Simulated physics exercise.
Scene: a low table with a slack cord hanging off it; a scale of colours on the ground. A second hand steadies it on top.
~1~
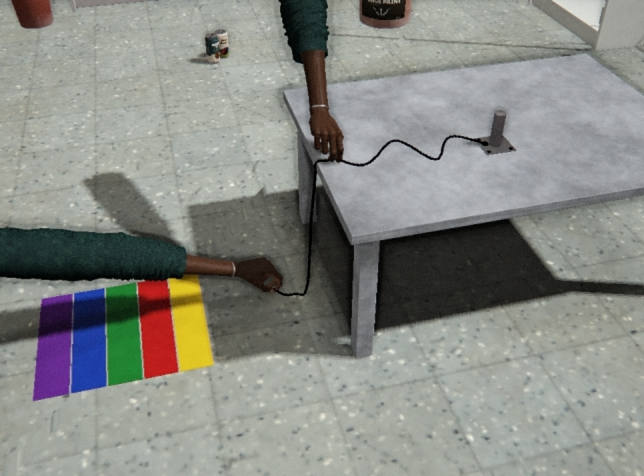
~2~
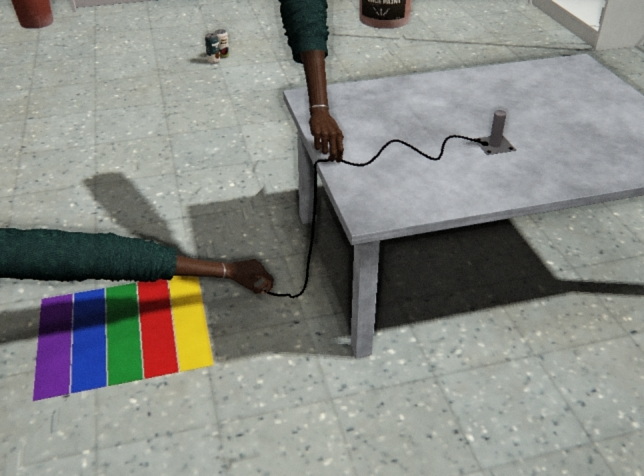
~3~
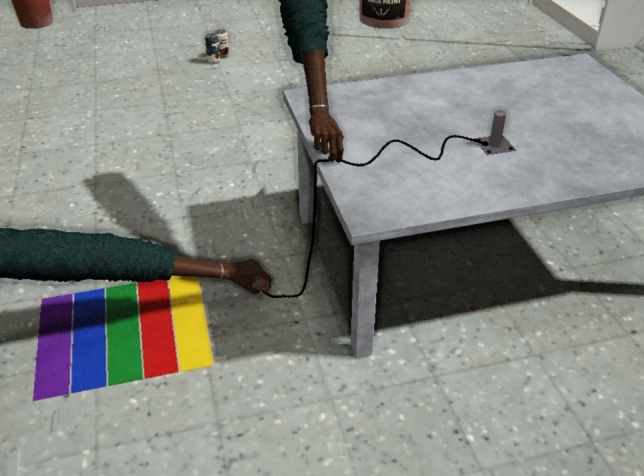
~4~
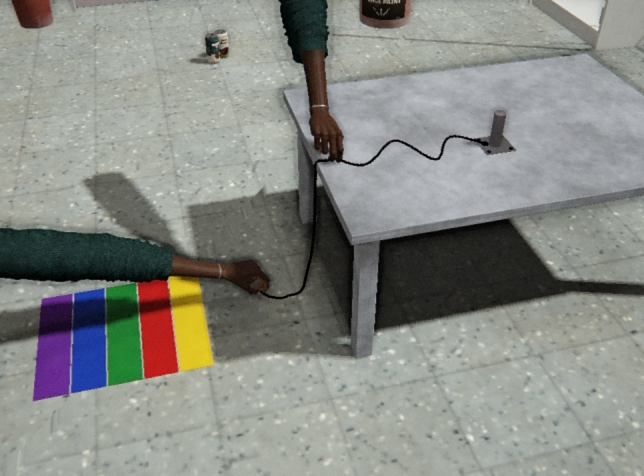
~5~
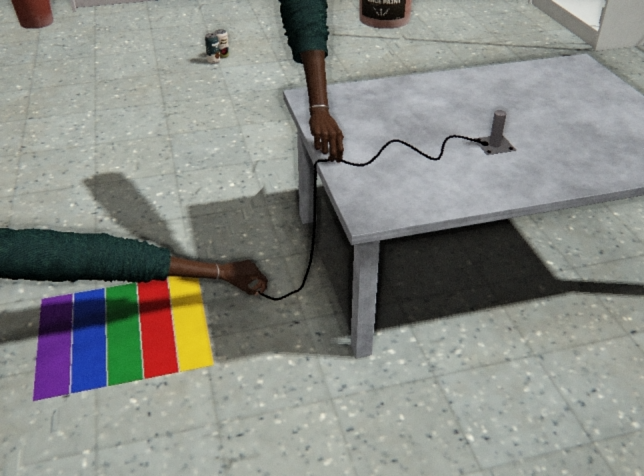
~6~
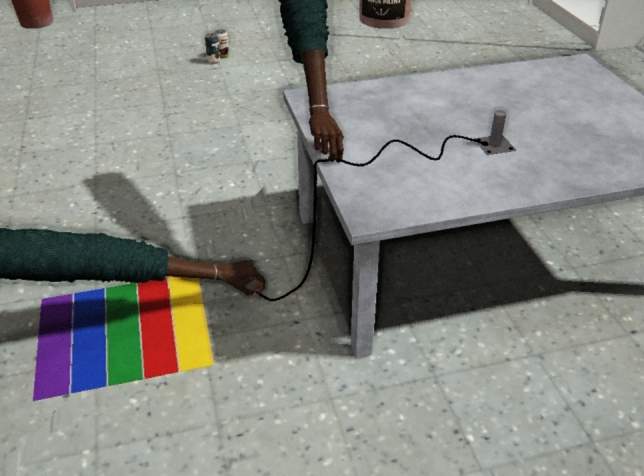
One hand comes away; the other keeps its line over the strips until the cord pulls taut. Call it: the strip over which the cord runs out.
Blue.
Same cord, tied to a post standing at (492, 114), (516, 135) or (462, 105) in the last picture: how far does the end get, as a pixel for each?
The three places are (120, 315), (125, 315) and (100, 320), in that order.
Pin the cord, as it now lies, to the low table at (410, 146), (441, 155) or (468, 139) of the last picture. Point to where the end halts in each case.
Near (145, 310), then (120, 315), then (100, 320).
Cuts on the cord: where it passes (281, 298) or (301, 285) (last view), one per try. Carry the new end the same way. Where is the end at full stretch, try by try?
First (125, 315), then (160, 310).
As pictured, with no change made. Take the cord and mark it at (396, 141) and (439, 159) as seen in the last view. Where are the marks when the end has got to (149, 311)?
Approx. (352, 162); approx. (407, 157).
A little later, end near (149, 311); over red.
Next, end near (111, 318); over green.
When it is tight, end near (88, 322); over blue. The blue one.
